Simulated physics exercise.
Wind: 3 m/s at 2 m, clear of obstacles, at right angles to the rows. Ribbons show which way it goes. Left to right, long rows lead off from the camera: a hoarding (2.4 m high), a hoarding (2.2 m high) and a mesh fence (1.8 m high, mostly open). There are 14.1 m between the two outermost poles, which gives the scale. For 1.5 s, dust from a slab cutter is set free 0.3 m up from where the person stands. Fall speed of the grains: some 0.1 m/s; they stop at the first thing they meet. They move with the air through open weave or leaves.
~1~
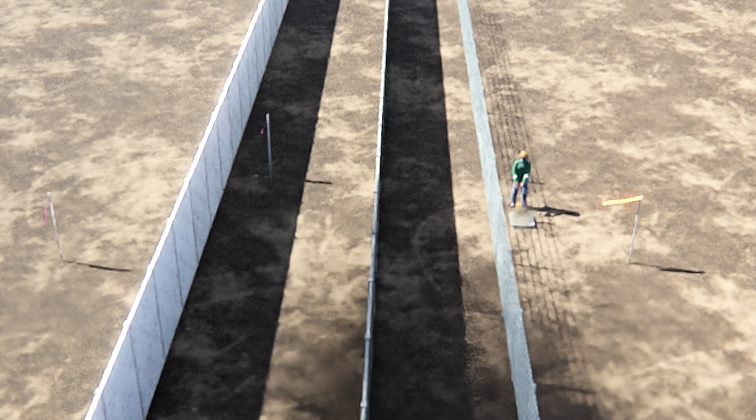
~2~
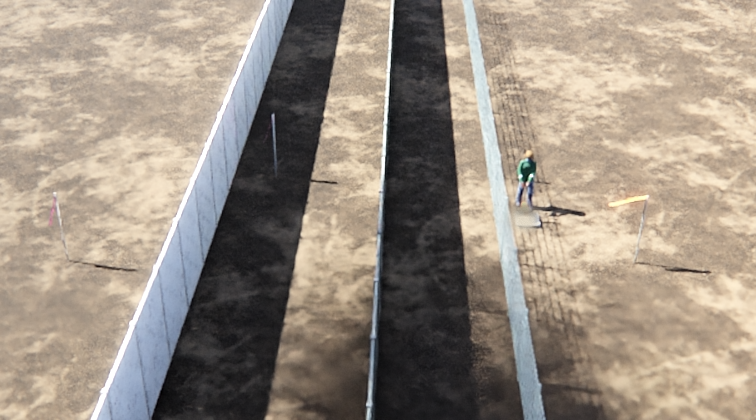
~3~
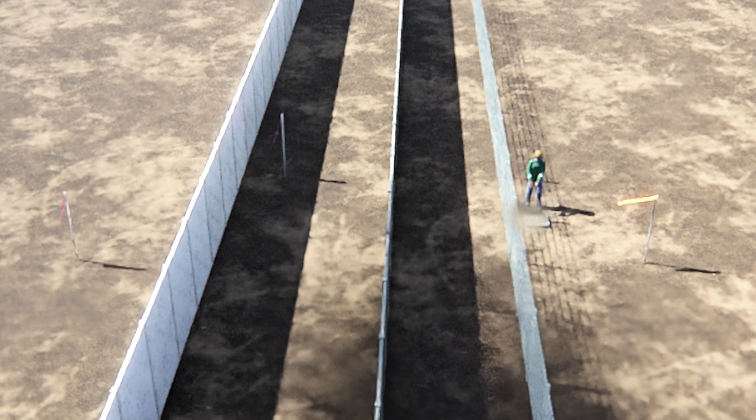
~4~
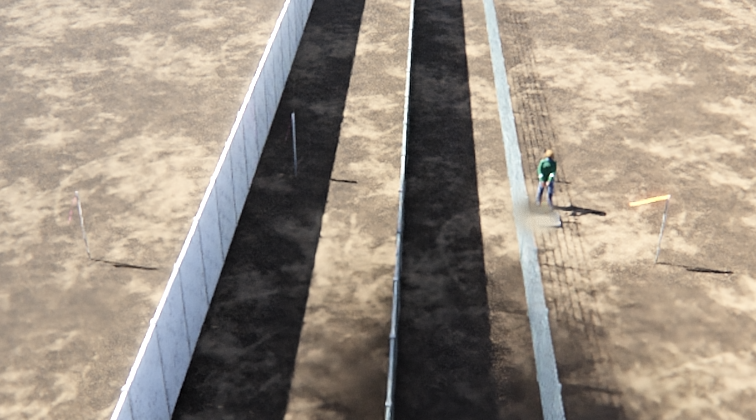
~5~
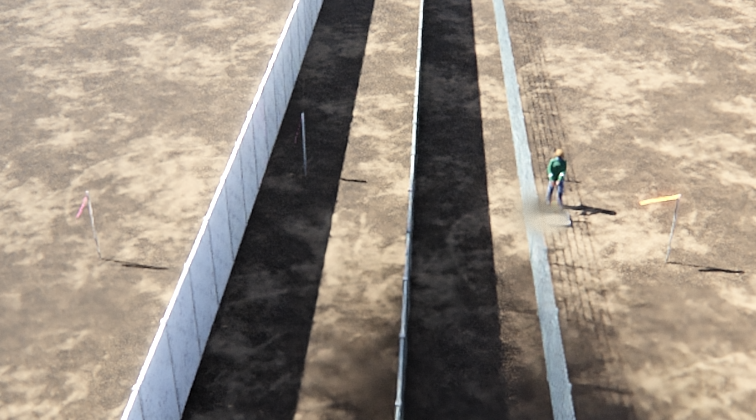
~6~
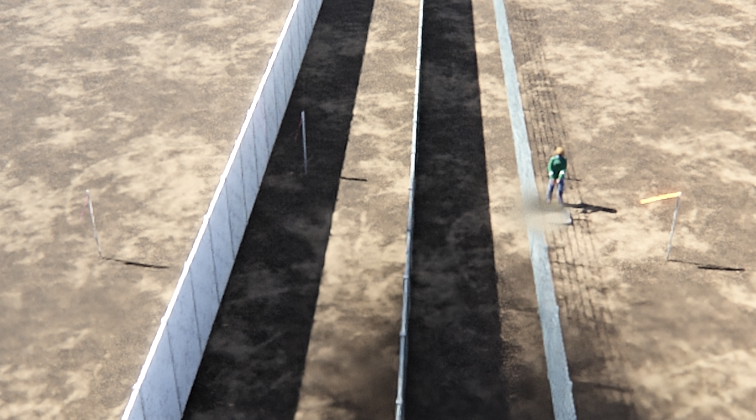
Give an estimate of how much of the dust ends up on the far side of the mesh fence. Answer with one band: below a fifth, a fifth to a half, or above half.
Above half.
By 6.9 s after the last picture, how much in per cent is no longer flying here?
It should be around 60 per cent.
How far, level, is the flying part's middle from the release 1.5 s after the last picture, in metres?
1.5 metres.
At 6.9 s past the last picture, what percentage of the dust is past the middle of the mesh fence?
About 70 per cent.
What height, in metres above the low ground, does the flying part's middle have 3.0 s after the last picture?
Middle height: Approx. 1.0 m.
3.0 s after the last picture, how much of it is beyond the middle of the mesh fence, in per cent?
The share is about 70 percent.
Then, 1.5 s after the last picture, 69 % is in the air or yet to come; 63 % is beyond the mesh fence; the middle of what still flies is 0.4 m above the low ground, near (508, 211).
Then, 3.0 s after the last picture, 52 % is in the air or yet to come; 72 % is beyond the mesh fence; the middle of what still flies is 1.1 m above the low ground, near (460, 185).
Then, 6.9 s after the last picture, 39 % is in the air or yet to come; 72 % is beyond the mesh fence; the middle of what still flies is 2.8 m above the low ground, near (120, 119).
Then, 19.0 s after the last picture, 12 % is in the air or yet to come; 72 % is beyond the mesh fence.
Then, 44.0 s after the last picture, 0 % is in the air or yet to come; 72 % is beyond the mesh fence.
